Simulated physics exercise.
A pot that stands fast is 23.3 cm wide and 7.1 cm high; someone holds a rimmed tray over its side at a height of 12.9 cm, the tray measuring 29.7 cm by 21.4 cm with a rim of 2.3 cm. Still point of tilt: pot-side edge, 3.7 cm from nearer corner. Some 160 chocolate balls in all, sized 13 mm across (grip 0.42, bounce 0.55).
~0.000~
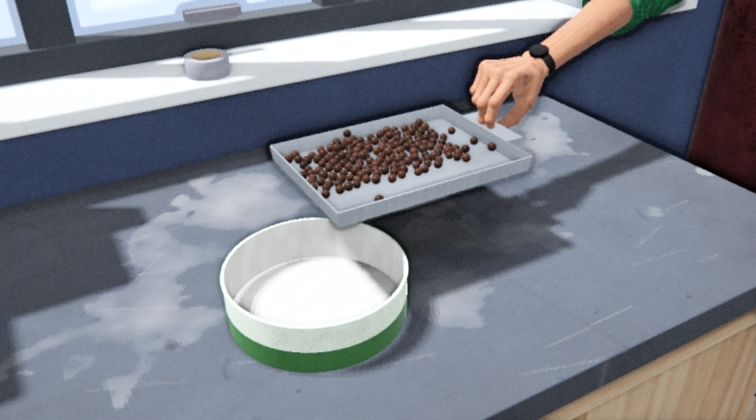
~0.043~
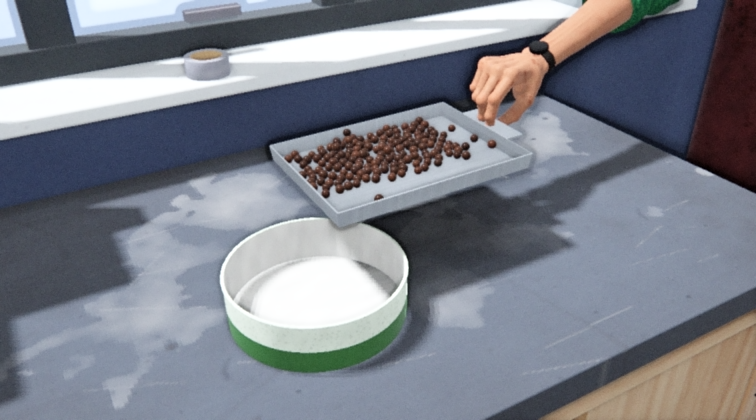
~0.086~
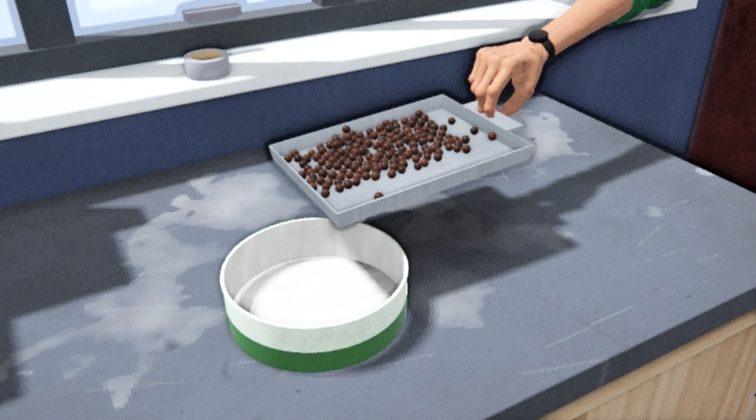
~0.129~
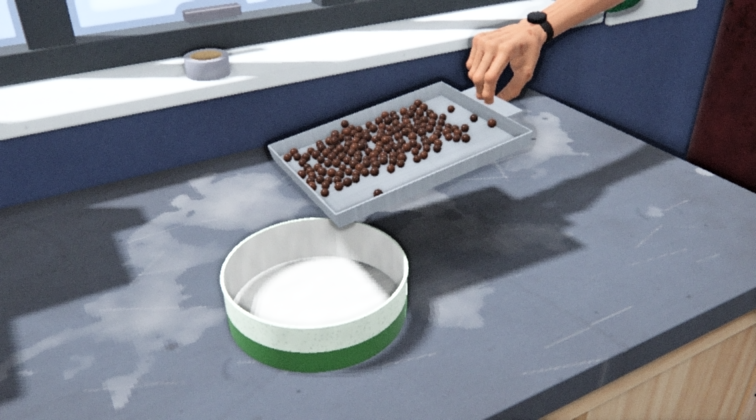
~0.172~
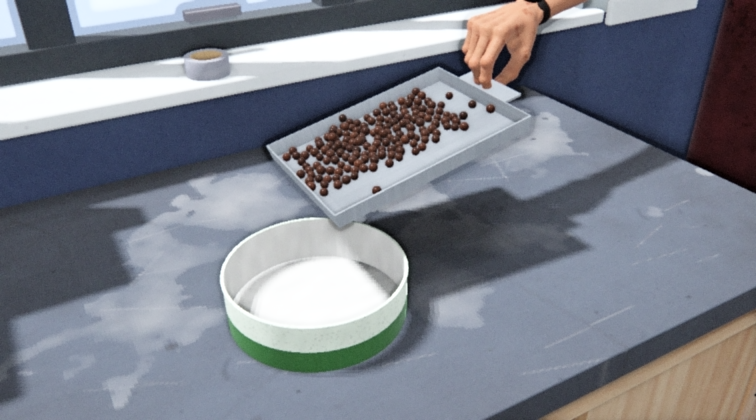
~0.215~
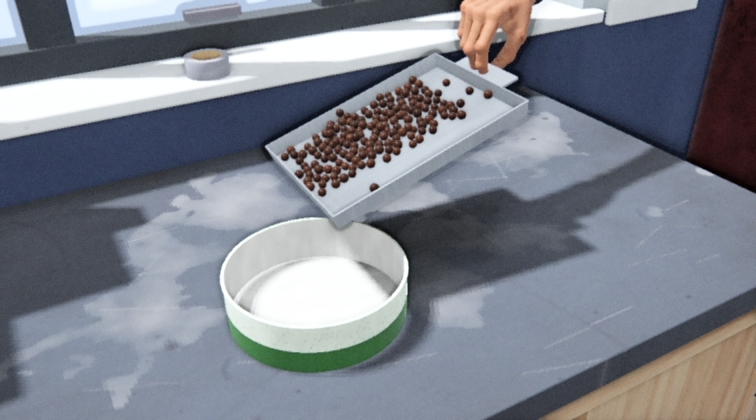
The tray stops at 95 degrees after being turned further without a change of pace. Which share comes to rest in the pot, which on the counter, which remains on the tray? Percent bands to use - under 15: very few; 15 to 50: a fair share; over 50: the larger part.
Pot - the larger part, counter - a fair share, tray - very few.
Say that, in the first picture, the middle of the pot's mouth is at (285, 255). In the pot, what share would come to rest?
I'd expect near 85 per cent.
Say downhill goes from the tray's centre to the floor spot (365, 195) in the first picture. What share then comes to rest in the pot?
I'd estimate about 100 %.
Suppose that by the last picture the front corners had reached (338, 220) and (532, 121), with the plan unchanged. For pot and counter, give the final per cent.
Per cent by place - pot 100, counter 0.
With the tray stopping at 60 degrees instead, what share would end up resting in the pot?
10 %.
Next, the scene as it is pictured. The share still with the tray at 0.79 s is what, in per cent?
Something like 95 percent, roughly.
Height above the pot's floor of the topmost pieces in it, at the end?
About 2.5 centimetres.
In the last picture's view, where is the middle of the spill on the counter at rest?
About (217, 264).
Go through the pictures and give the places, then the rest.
The first picture shows tray tilt 0 degrees, front corners at (339, 211) and (529, 156); middle of the pieces at (381, 157); pot at (315, 266).
The second picture shows tray tilt 1 degrees, front corners at (339, 211) and (529, 153); middle of the pieces at (381, 156).
The third picture shows tray tilt 3 degrees, front corners at (338, 212) and (529, 145), lowest corner left front; middle of the pieces at (381, 152).
The fourth picture shows tray tilt 8 degrees, front corners at (337, 212) and (529, 131), lowest corner left front; middle of the pieces at (380, 146).
The fifth picture shows tray tilt 12 degrees, front corners at (336, 213) and (527, 116), lowest corner left front; middle of the pieces at (378, 139).
The sixth picture shows tray tilt 17 degrees, front corners at (334, 214) and (525, 101), lowest corner left front; middle of the pieces at (376, 133); pot at (315, 266). Its pace works out near 110 degrees a second.
Then, at 0.56 s, tilt 55 degrees; the tray holds 100 %, the pot 0 %.
After 0.79 s, tilt 81 degrees; the tray holds 95 %, the pot 5 %.
Then, at 1.13 s, tilt 95 degrees; the tray holds 15 %, the pot 50 %.
By 2.2 s all is still; pot 65 %, counter 35 %, tray 0 %.
